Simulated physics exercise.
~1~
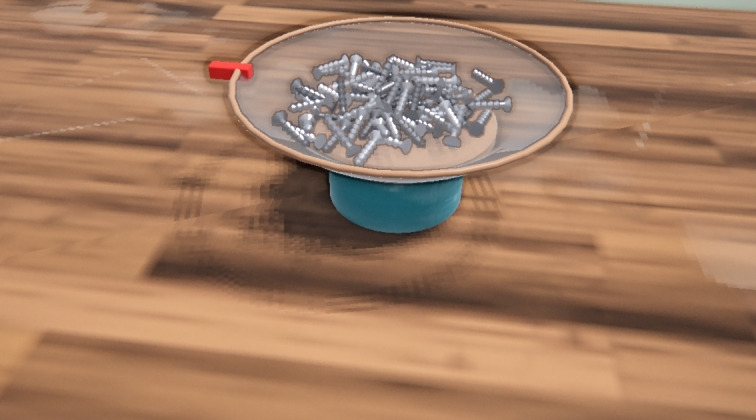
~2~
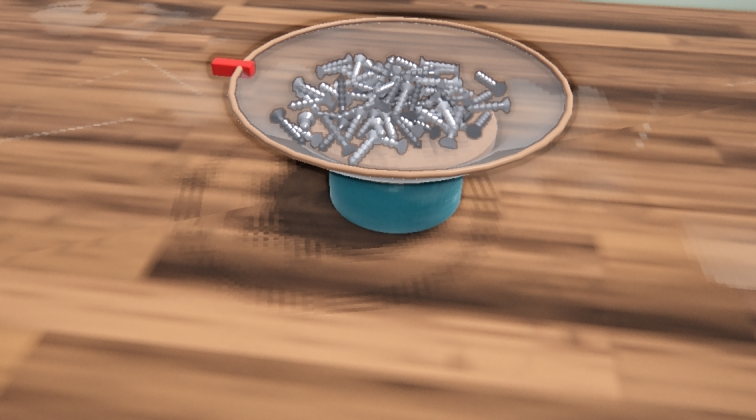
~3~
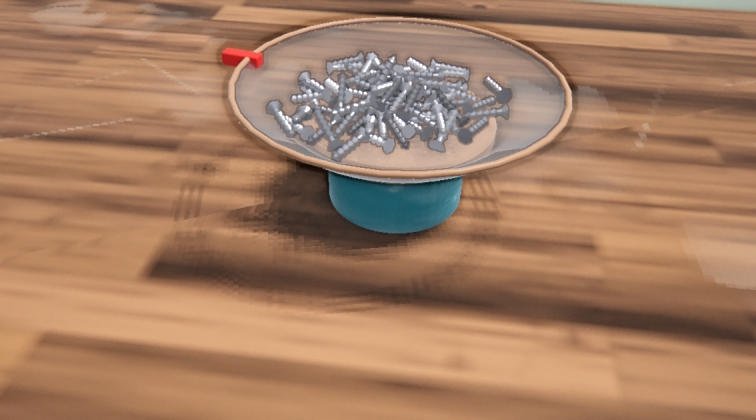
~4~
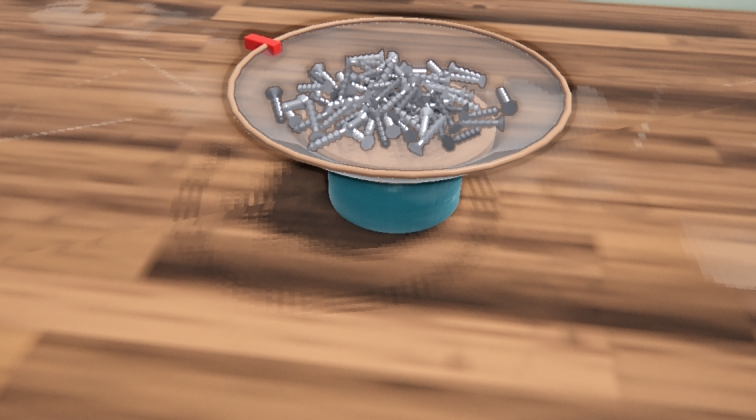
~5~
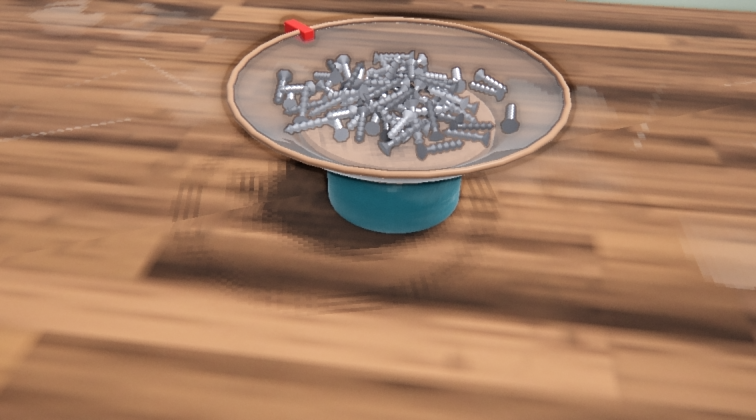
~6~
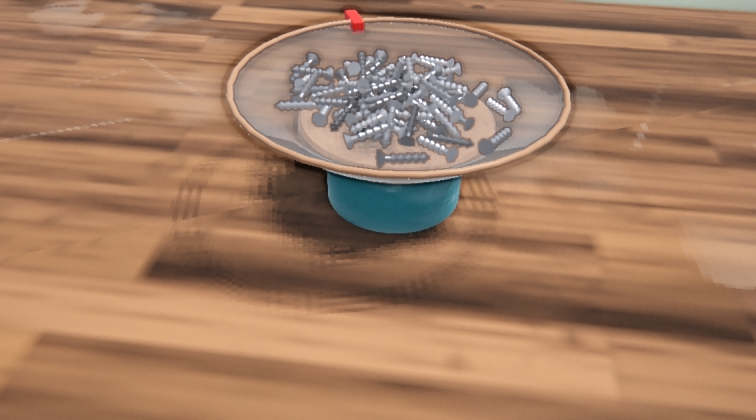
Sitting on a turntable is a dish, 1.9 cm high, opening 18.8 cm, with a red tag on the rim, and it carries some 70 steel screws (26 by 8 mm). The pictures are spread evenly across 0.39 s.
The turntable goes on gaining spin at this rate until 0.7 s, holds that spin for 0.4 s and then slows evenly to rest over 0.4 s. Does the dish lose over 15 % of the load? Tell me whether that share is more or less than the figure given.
It is more than the figure given.
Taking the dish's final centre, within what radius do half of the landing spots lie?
About 16 cm.
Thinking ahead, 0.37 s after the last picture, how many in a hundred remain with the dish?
Roughly 100 %.
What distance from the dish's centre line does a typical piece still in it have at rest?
6.0 cm, roughly.
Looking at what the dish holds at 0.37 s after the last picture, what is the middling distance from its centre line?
Reading: Near 4.5 cm.
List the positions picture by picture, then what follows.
Dish at (396, 176); turned 0 degrees, tag at (230, 68); top of the load at (354, 70), in the first picture.
Dish at (396, 176); turned 3 degrees, tag at (233, 65); top of the load at (337, 70), in the second picture.
Dish at (395, 176); turned 11 degrees, tag at (242, 56); top of the load at (450, 69), in the third picture.
Dish at (395, 176); turned 24 degrees, tag at (262, 42); top of the load at (397, 70), in the fourth picture.
Dish at (394, 176); turned 42 degrees, tag at (299, 28); top of the load at (347, 72), in the fifth picture.
Dish at (394, 176); turned 66 degrees, tag at (354, 19); top of the load at (350, 66), in the sixth picture.
Then, 0.37 s after the last picture, dish 100 %; middle of the pieces not yet landed near (399, 103).
Then, 0.70 s after the last picture, dish 75 %, fallen right of where it stops 5 %, in the air 10 %; middle of the pieces not yet landed near (404, 89).
Then, 0.99 s after the last picture, dish 60 %, fallen right of where it stops 15 %, fallen left of where it stops 5 %, fallen behind where it stops 5 %, fallen in front of where it stops 5 %; middle of the pieces not yet landed near (431, 108).
Then, 1.26 s after the last picture, dish 60 %, fallen right of where it stops 15 %, fallen left of where it stops 5 %, fallen behind where it stops 5 %, fallen in front of where it stops 10 %; middle of the pieces not yet landed near (446, 108).
In the end, dish 60 %, fallen right of where it stops 15 %, fallen left of where it stops 5 %, fallen behind where it stops 5 %, fallen in front of where it stops 10 %.
